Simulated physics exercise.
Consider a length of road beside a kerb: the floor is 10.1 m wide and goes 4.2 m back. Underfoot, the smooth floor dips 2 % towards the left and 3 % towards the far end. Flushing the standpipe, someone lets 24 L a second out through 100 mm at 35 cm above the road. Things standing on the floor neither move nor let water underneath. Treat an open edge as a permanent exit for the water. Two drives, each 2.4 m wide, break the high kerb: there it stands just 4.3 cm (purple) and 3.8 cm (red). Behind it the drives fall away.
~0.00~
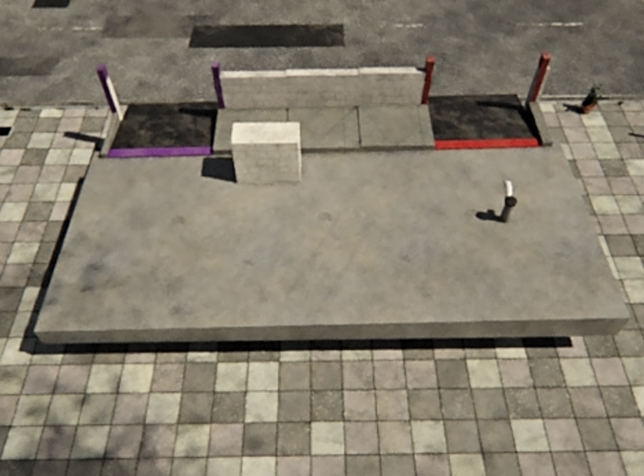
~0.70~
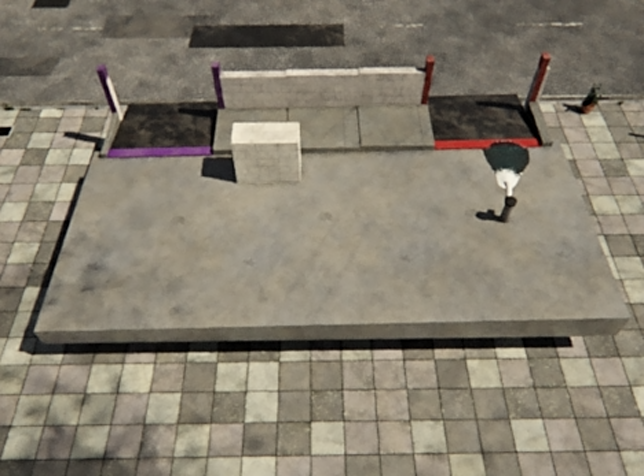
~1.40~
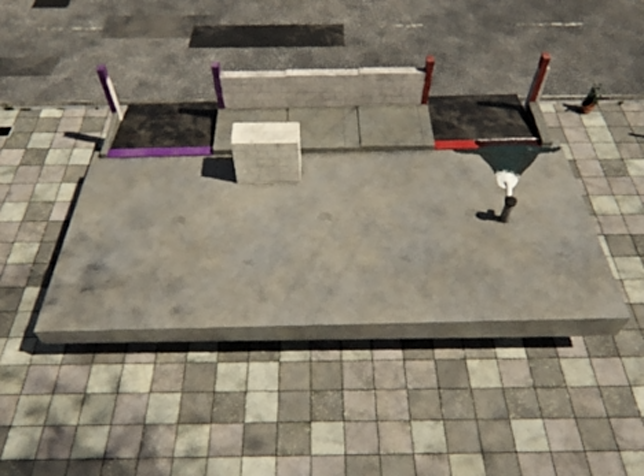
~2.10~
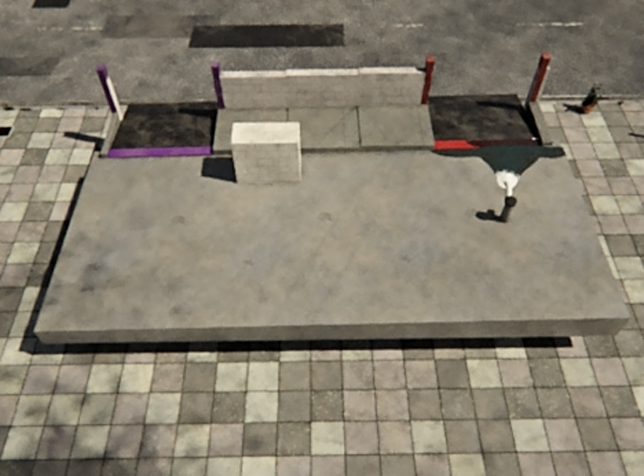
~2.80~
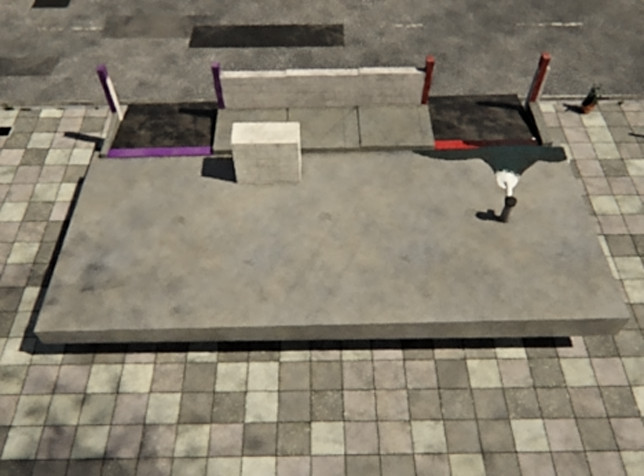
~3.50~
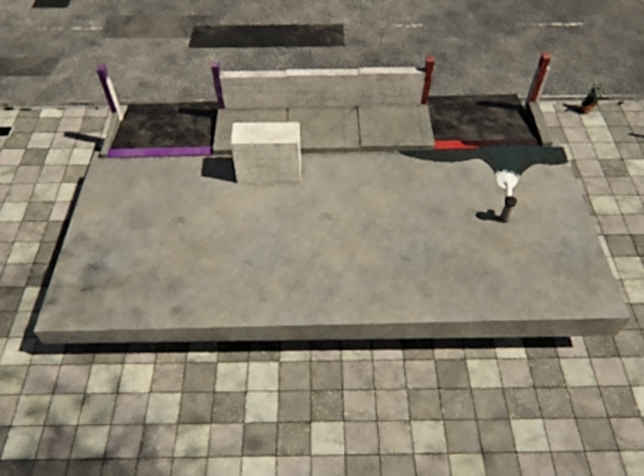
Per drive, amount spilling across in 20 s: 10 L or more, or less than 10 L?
One by one: The purple driveway fails to make the cut, the red driveway makes the cut.
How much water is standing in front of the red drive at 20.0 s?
Close to 4.5 cm of depth.
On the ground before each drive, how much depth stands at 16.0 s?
Purple 0.8 cm, red 4.5 cm.
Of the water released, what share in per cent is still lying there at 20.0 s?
Roughly 14 percent of it is still there.
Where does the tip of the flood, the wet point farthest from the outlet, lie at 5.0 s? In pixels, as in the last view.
Near (375, 154).
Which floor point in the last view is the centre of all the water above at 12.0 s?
I'd say somewhere about (438, 160).
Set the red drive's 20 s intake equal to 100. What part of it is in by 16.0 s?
By that time around 80 per cent is in.
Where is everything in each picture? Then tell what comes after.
The jet has just started at (509, 194); the ground is still dry, in the first picture.
The jet leaves at (509, 194); the sheet reaches (508, 142), 2.2 m away, and wets 0.9 m2, in the second picture.
The jet leaves at (509, 194); the sheet reaches (560, 148), 2.6 m away, and wets 1.4 m2, in the third picture.
From the spout at (509, 194) the water has spread over 1.7 m2; its tip is at (563, 148), and it is 1.4 cm deep on average, in the fourth picture.
From the spout at (509, 194) the water has spread over 1.9 m2; its tip is at (563, 148), and it is 1.3 cm deep on average, in the fifth picture.
From the spout at (509, 194) the water has spread over 2.1 m2; its tip is at (402, 152), and it is 1.2 cm deep on average, in the sixth picture.
After 5.0 s water covers 5 % of the floor and is deepest (5 cm) near (504, 180); purple driveway not reached, red driveway 4.1 cm at the lowered kerb, 76 L in.
After 8.0 s water covers 5 % of the floor and is deepest (5 cm) near (504, 180); purple driveway not reached, red driveway 4.4 cm at the lowered kerb, 133 L in.
After 12.0 s water covers 5 % of the floor and is deepest (5 cm) near (504, 180); purple driveway not reached, red driveway 4.4 cm at the lowered kerb, 210 L in.
After 16.0 s water covers 10 % of the floor and is deepest (5 cm) near (504, 180); purple driveway 0.84 cm at the lowered kerb, 0 L in, red driveway 4.4 cm at the lowered kerb, 287 L in.
After 20.0 s water covers 10 % of the floor and is deepest (5 cm) near (504, 180); purple driveway 1.5 cm at the lowered kerb, 0 L in, red driveway 4.4 cm at the lowered kerb, 364 L in.
